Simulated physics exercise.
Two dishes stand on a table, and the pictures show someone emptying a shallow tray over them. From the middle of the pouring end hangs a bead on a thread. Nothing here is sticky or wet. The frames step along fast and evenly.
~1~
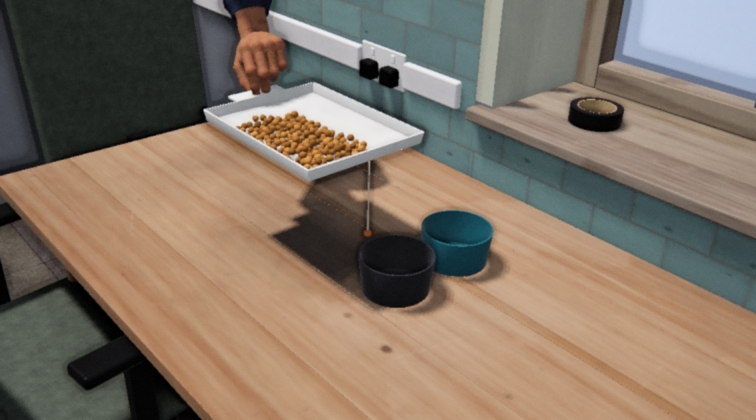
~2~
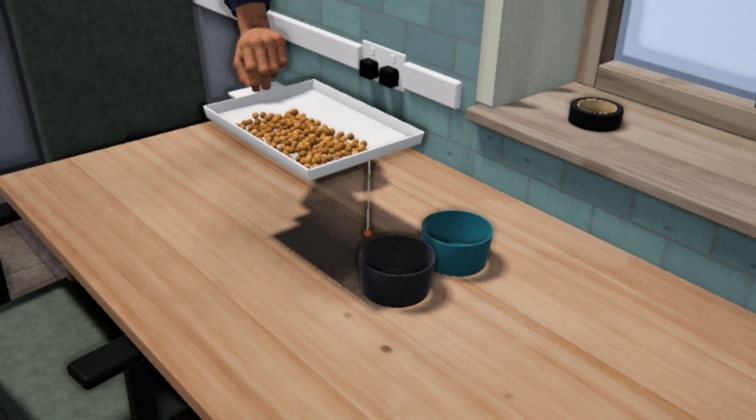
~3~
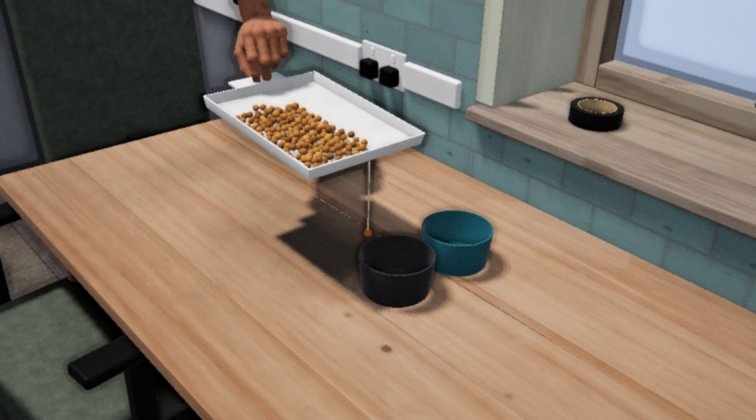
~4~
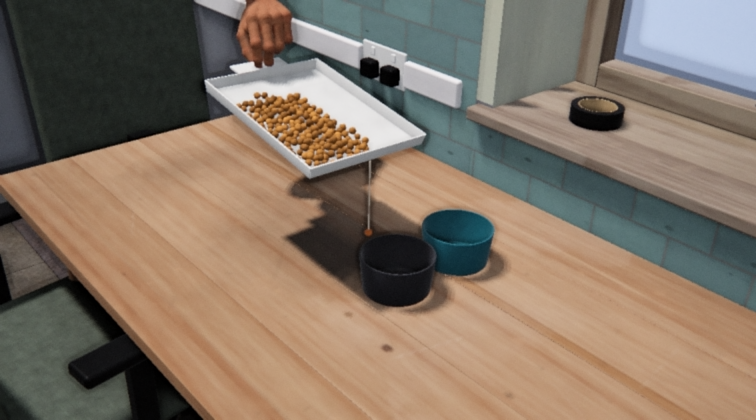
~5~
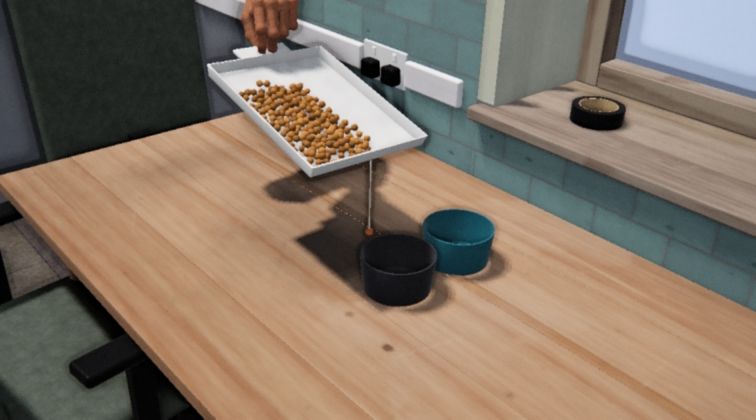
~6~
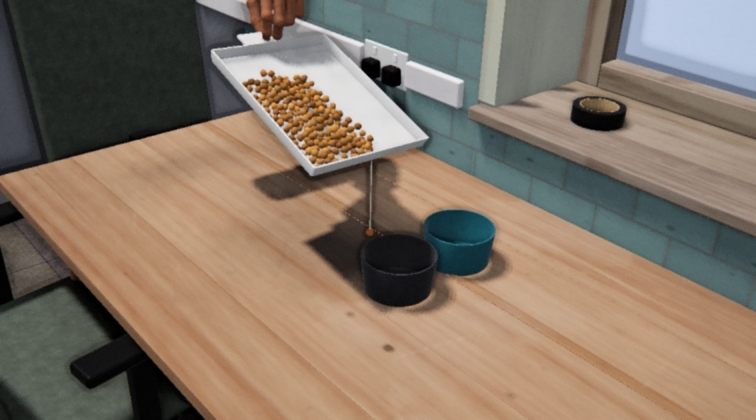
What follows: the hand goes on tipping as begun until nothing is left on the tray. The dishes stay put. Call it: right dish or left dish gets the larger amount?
Left dish.
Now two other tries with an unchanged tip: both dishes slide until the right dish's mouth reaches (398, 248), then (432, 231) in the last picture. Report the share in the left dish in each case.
Trial 1: 10 percent; trial 2: 30 percent.
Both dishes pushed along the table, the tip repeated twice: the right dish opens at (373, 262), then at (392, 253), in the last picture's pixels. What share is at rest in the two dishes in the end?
Roughly 30 %, then roughly 50 %.
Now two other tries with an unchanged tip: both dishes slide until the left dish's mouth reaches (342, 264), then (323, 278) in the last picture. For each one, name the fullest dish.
First try: The rightmost dish. Second try: The rightmost dish.
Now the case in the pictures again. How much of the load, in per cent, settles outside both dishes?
Close to 30 per cent.
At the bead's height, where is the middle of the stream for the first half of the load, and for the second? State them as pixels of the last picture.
Around (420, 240) and then (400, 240).
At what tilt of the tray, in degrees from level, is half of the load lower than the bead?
About 115° of tilt.
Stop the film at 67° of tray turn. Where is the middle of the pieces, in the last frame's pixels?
The load's middle is around (365, 136).
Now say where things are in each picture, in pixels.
Corners of the pouring end at (309, 169) and (421, 132), level; middle of the load at (302, 139), roasted chickpeas; left dish at (422, 285); right dish at (482, 256); bead on its thread at (368, 233), in the first frame.
Corners of the pouring end at (309, 169) and (421, 132), level; middle of the load at (302, 138), in the second frame.
Corners of the pouring end at (310, 168) and (422, 133), tipped barely, lowest at the right corner; middle of the load at (303, 134), in the third frame.
Corners of the pouring end at (311, 167) and (423, 134), tipped a little, lowest at the right corner; middle of the load at (304, 127), in the fourth frame.
Corners of the pouring end at (313, 166) and (424, 135), tipped clearly, lowest at the right corner; middle of the load at (306, 121), in the fifth frame.
Corners of the pouring end at (315, 166) and (426, 137), tipped clearly, lowest at the right corner; middle of the load at (309, 116); left dish at (425, 285); right dish at (485, 255), in the sixth frame.
Soon after the last picture, tray tipped steeply; nearly all on the tray; a stray few in the left dish; a small part in the air.
A little later, tray tipped past a quarter turn; about a third on the tray; a small part in the left dish; a small part in the right dish; a small part outside both; about a third in the air.
Later still, tray tipped past a quarter turn; about half in the left dish; a small part in the right dish; about a third outside both.
At rest, tray tipped past a quarter turn; about half in the left dish; a small part in the right dish; about a third outside both.
